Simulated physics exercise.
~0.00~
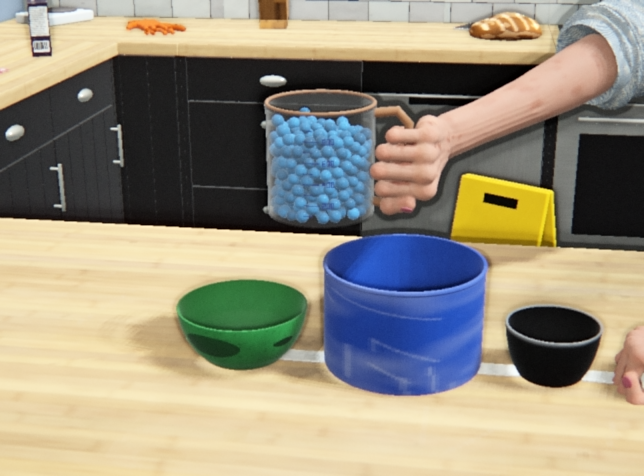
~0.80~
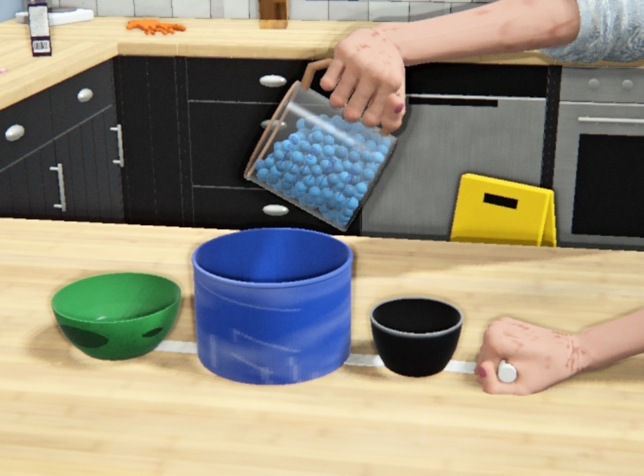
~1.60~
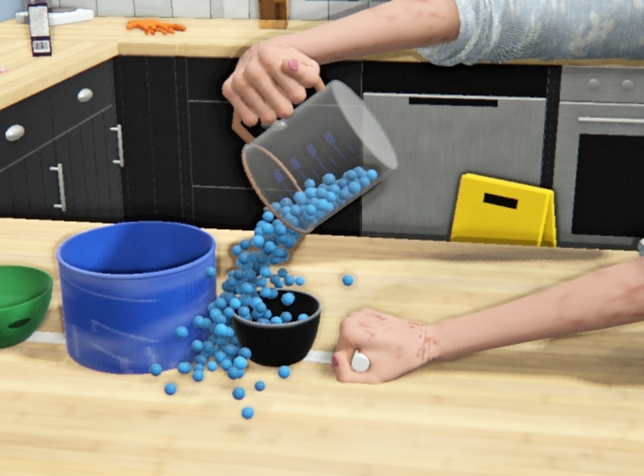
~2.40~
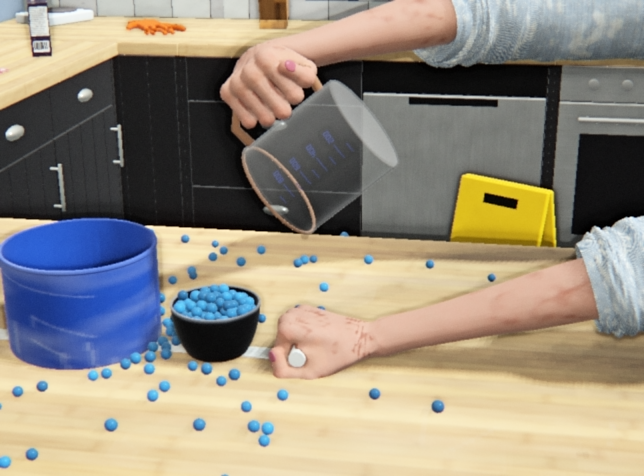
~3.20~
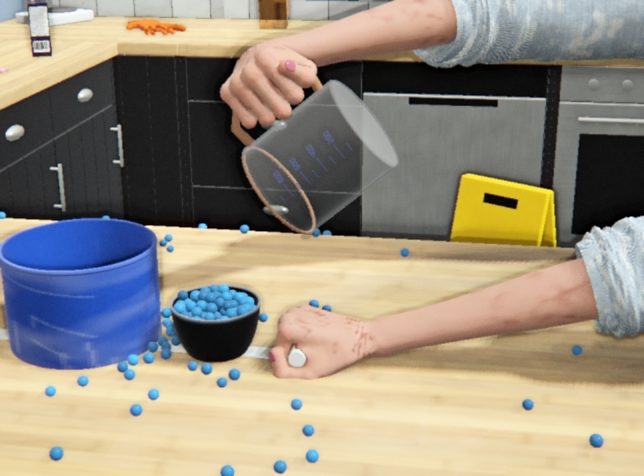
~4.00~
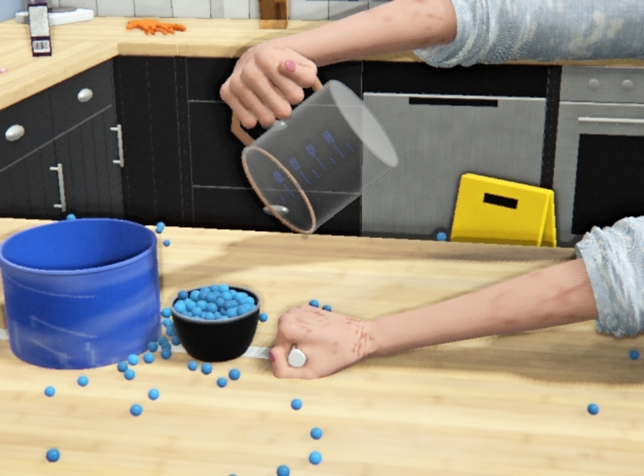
At the start, one hand holds a clear jug full of small blue balls above a wooden counter, where a green bowl, a blue pot and a black bowl stand in a row on a pale strip. The three dishes slide left, with the other hand beside the black bowl, while the jug tips over. Balls pour out between the blue pot and the black bowl, some bouncing onto the counter. The green bowl slides out of view and the dishes stop. Finally, the jug hangs empty and tilted, the black bowl is heaped with balls, and others lie scattered around.
